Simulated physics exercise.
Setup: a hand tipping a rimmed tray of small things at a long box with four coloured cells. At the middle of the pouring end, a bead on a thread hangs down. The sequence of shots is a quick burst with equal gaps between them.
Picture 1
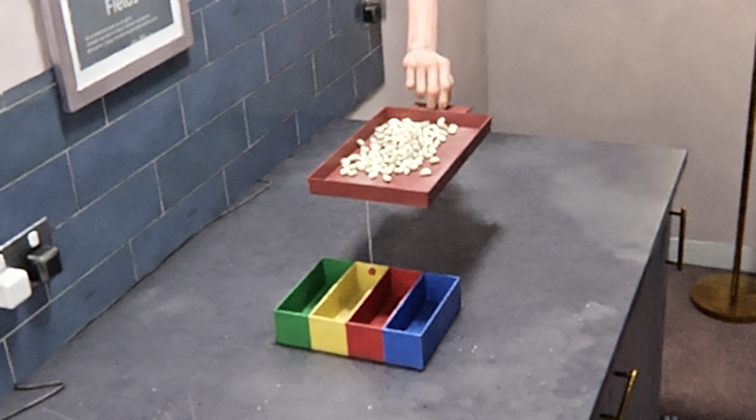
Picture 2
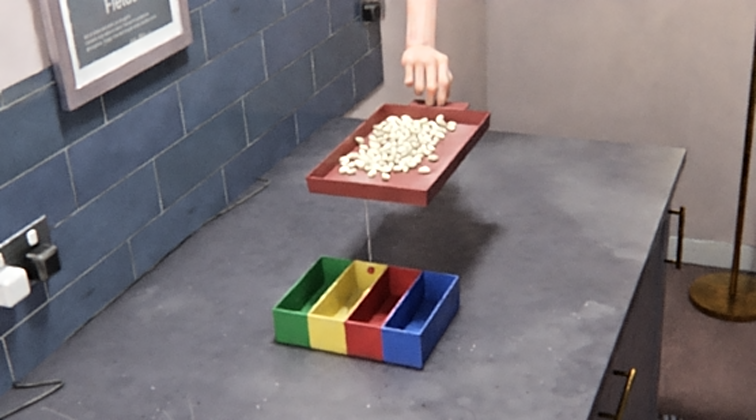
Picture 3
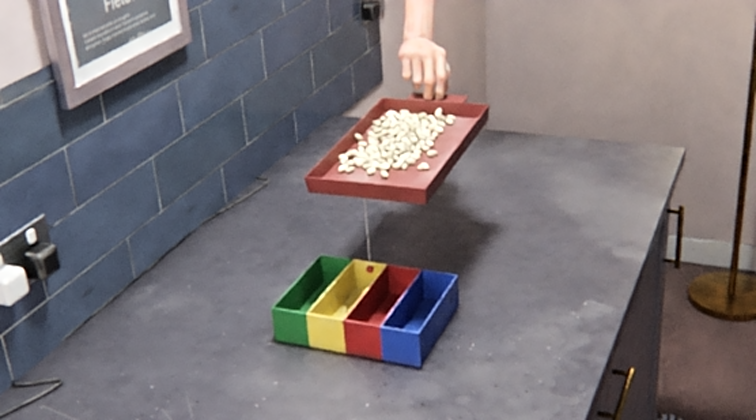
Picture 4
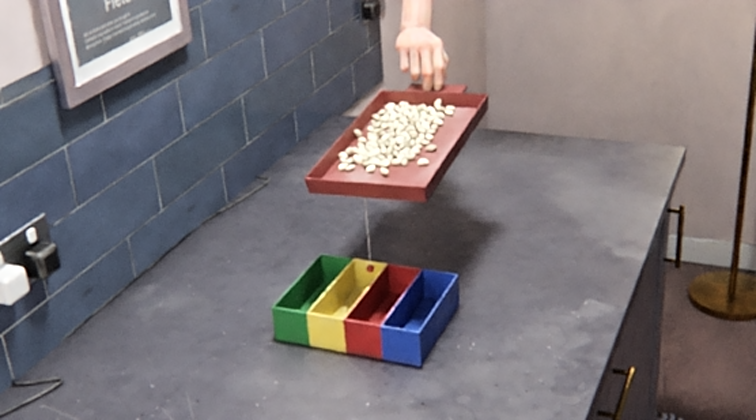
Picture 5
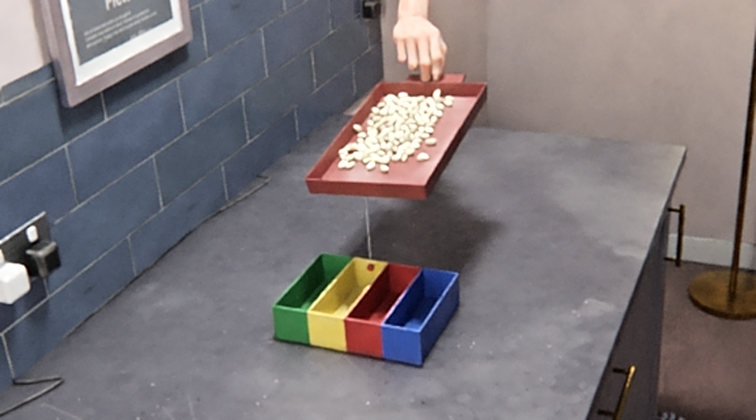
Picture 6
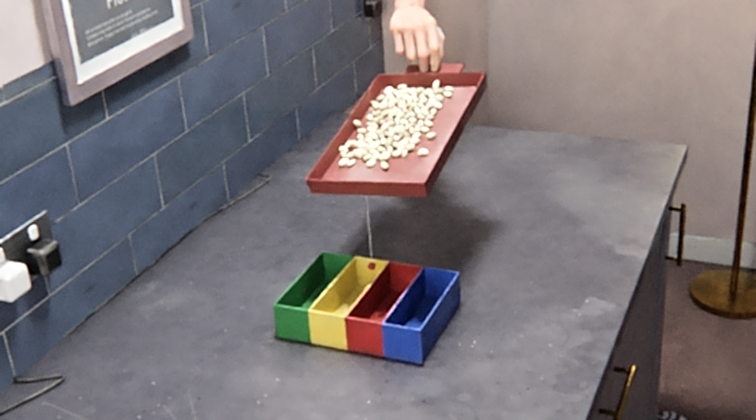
A hand at the top holds a rimmed red tray of white beans above a dark countertop, seen from above at an angle, with blue wall tiles on the left. Below the tray sits a long box with green, yellow, red and blue cells from left to right, and a thread hangs above it. The hand gradually raises the tray's far end, its near edge dipping slightly left, while the camera stays nearly still.
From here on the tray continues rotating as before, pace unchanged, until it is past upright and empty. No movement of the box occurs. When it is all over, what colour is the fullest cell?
It is the green one.
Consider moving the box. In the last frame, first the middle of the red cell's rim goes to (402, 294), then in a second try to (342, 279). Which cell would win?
The green one; the cell in yellow.
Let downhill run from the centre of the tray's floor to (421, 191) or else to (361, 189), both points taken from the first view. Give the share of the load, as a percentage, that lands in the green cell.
For the first it's near 0 %, for the second near 40 %.
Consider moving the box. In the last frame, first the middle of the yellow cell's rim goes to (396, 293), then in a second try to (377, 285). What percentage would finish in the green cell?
Roughly 0% first, roughly 20% second.
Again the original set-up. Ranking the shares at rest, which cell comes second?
Second place goes to the yellow cell.
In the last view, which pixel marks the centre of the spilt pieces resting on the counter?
I'd mark it at about (259, 303).
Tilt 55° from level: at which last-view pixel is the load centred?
(345, 142).
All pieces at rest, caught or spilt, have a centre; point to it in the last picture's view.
(311, 307).
Shortly afterwards, tray tipped steeply; the whole lot on the tray.
Next, tray tipped right over; all but a few on the tray; only a few in the green cell.
Some moments later, tray tipped past a quarter turn; near two thirds in the green cell; a little in the yellow cell; only a few in the red cell; near a quarter falling or outside the box.
In the end, tray tipped past a quarter turn; near two thirds in the green cell; a little in the yellow cell; only a few in the red cell; none at all in the blue cell; near a quarter outside the box.
